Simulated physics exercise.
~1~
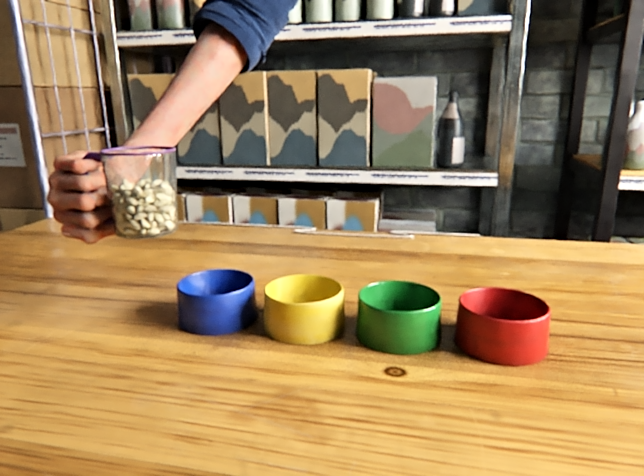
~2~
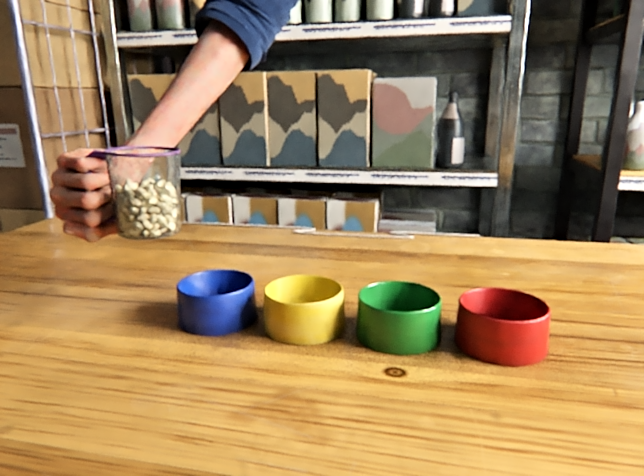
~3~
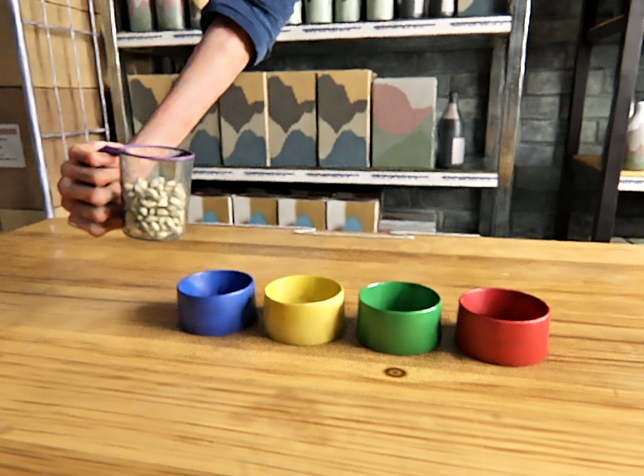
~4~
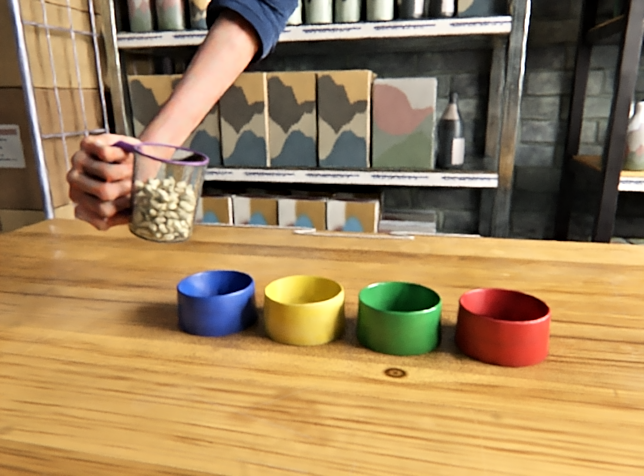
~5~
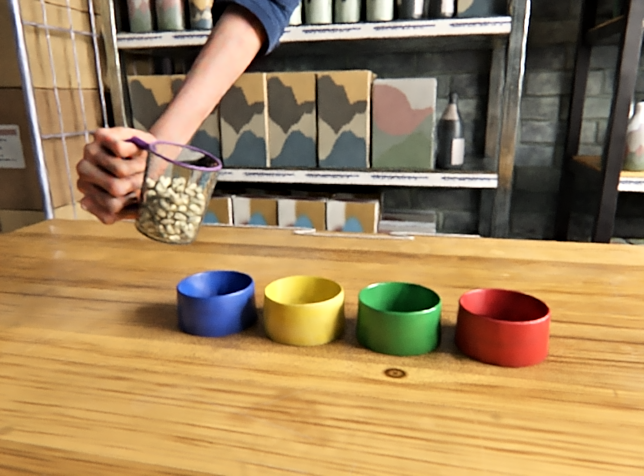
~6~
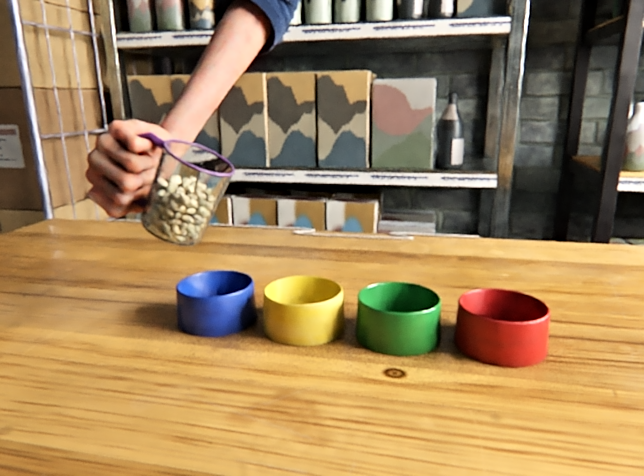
On a wooden table in front of shelves of patterned boxes, blue, yellow, green and red dishes sit in a row while a hand holds a clear cup of white beans upright at the left. The hand moves the cup a short way right, gradually tilting it rightward, with the beans still inside.
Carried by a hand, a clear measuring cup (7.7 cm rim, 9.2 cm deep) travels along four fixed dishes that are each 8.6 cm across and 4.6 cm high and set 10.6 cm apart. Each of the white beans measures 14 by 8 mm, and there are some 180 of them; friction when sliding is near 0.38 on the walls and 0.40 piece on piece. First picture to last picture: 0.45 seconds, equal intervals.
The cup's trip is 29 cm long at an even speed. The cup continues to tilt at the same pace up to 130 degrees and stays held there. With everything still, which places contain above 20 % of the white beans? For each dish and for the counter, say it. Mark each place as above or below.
Marks: Red below, blue below, green above, yellow below, counter below.
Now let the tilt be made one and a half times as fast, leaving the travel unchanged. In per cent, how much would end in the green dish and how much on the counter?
In that case I'd put green at 10 and the counter at 50.
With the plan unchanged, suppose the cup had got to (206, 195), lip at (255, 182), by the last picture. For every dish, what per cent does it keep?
You'd end up with red at 10, blue at 0, green at 40 and yellow at 0.
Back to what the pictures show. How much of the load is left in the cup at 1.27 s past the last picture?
I'd put it at roughly 70 per cent.
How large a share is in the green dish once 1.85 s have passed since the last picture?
It works out to some 90 per cent.
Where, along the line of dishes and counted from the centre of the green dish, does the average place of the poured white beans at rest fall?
Some 1 centimetres out on the right-hand side of that dish.
Then, 0.76 s after the last picture, tilt 81 degrees; cup holds 100 %.
Then, 1.27 s after the last picture, tilt 117 degrees; cup holds 70 %, green 25 %.
Then, 1.85 s after the last picture, tilt 130 degrees; cup holds 0 %, green 90 %.
In the end, red 0 %, blue 0 %, green 90 %, yellow 0 %, counter 10 %.
